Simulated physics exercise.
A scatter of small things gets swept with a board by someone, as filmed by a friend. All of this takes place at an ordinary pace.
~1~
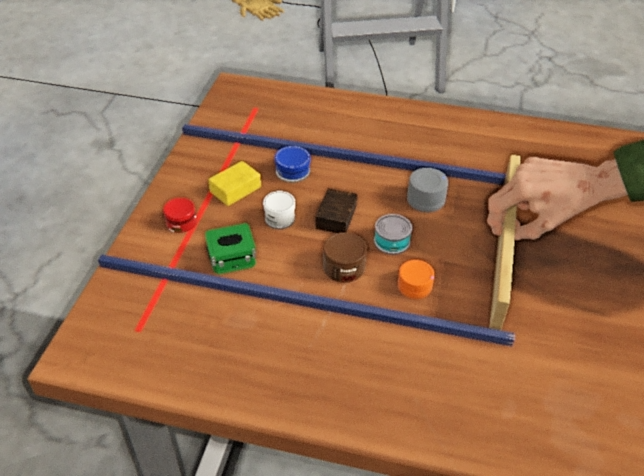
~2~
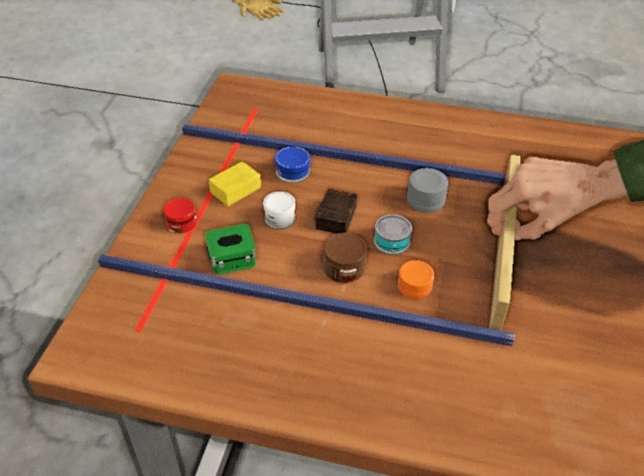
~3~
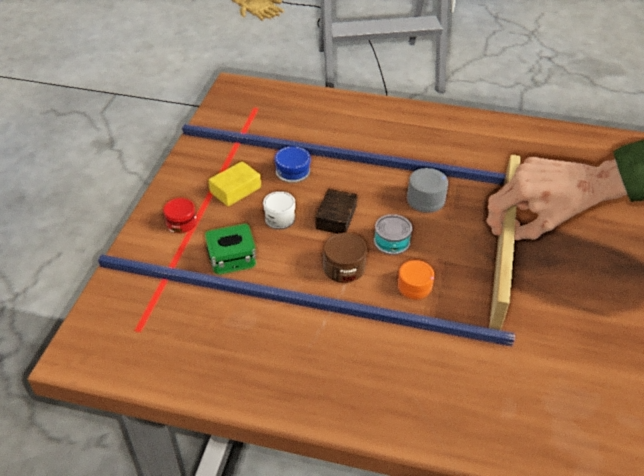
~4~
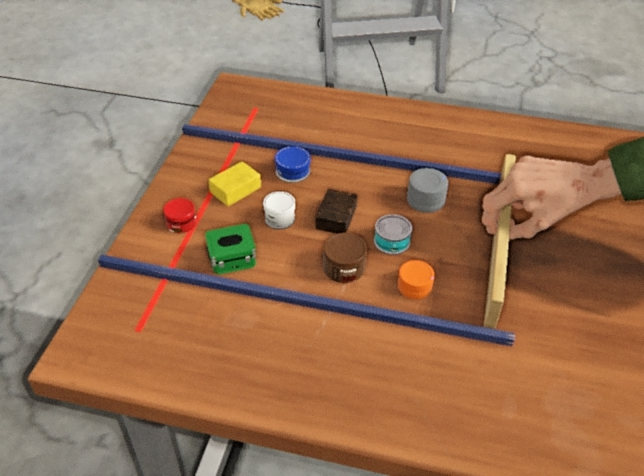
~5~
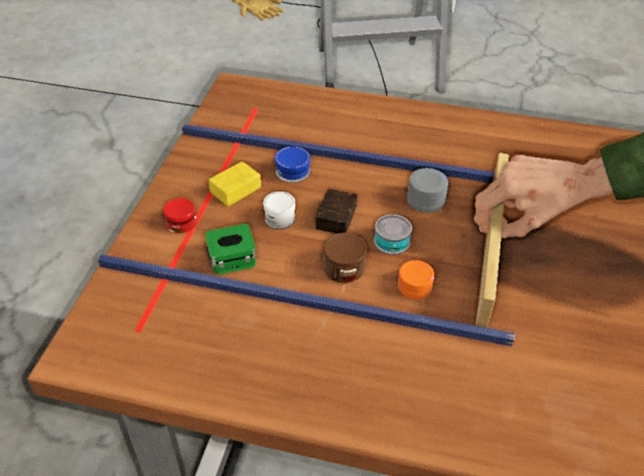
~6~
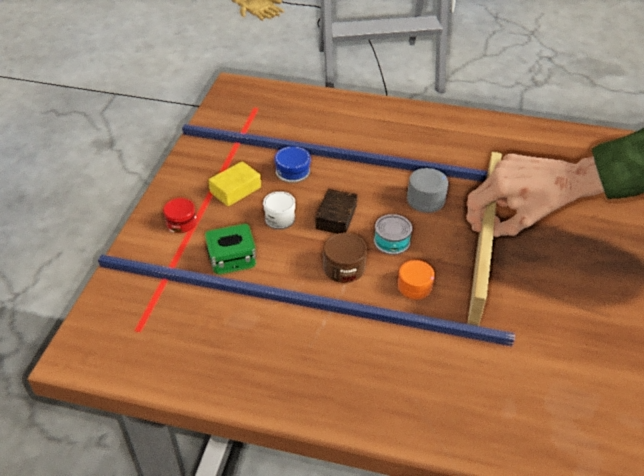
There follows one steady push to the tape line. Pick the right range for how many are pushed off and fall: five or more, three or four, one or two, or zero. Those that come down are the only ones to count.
The right range is one or two.
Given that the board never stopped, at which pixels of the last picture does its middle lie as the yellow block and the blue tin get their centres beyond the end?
First it's close to (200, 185), next close to (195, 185).
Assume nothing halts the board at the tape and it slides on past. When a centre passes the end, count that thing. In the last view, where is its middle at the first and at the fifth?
The first one at (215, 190), the next at (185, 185).
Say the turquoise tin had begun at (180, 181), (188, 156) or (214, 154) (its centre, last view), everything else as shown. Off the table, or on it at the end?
In sequence: It goes; it goes; it goes.
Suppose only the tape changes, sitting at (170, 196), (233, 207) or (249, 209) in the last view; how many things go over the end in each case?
Those tries give 7, 0 and 0.
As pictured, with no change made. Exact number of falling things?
Altogether the count is 1.
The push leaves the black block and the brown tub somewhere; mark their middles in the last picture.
First object about (184, 178); second object about (149, 212).
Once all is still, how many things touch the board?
The count in contact is 3.
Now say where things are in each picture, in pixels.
The first picture shows red tub (180, 216); yellow block (235, 183); green case (231, 250); board (506, 237); tape (206, 202).
The second picture shows yellow block (235, 183); turquoise tin (393, 235).
The third picture shows green case (231, 250); orange lid (416, 280).
The fourth picture shows red tub (180, 216); black block (337, 211).
The fifth picture shows yellow block (235, 183); board (493, 235).
The sixth picture shows red tub (180, 216); yellow block (235, 183); green case (231, 250); board (486, 234); tape (206, 202).
Soon after, none off yet; red tub at rest near (180, 216); yellow block at rest near (235, 183); green case at rest near (231, 250).
In the end, the number that fall off is one or two; gone, red tub.
